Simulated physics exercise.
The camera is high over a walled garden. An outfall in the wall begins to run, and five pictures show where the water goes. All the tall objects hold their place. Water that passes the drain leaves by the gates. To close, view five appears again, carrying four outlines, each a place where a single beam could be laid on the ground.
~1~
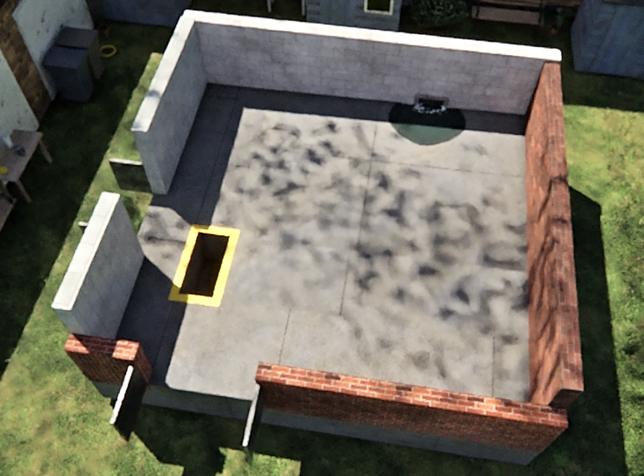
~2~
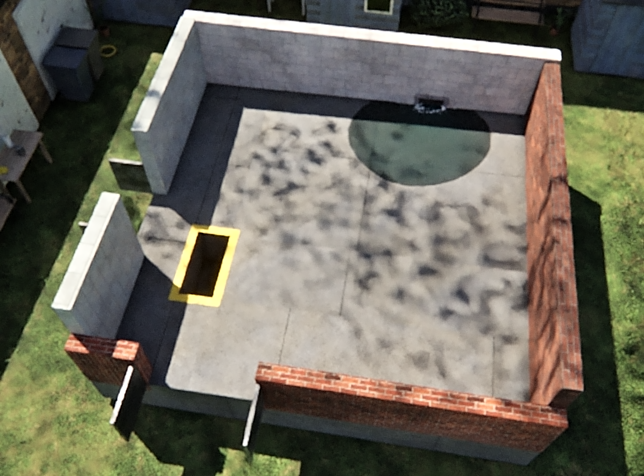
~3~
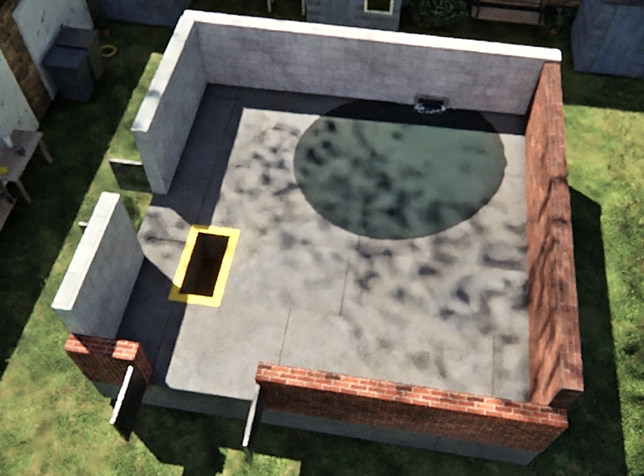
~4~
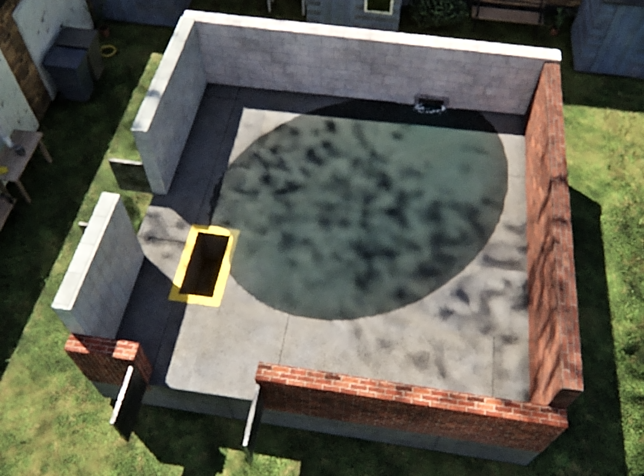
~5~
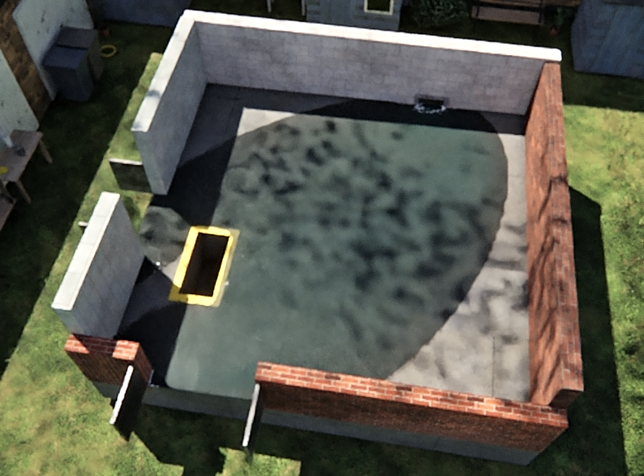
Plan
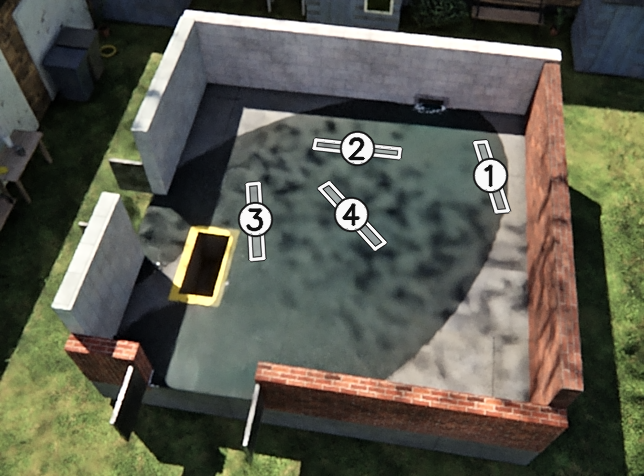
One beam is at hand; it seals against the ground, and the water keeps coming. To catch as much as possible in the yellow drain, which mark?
Spot 1 does it best.
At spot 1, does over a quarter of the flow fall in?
Yes.
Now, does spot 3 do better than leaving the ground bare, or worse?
It is worse.
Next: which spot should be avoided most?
That is spot 3.
On the marked copy, 1 from (480, 142) to (502, 211); 2 from (314, 144) to (399, 153); 3 from (253, 183) to (257, 259); 4 from (324, 185) to (380, 245).
Choosing 1, about 35 % of the stream goes into the yellow drain, about 65 % out by the gates.
Choosing 2, about 24 % of the stream goes into the yellow drain, about 76 % out by the gates.
Choosing 3, about 11 % of the stream goes into the yellow drain, about 89 % out by the gates.
Choosing 4, about 26 % of the stream goes into the yellow drain, about 74 % out by the gates.
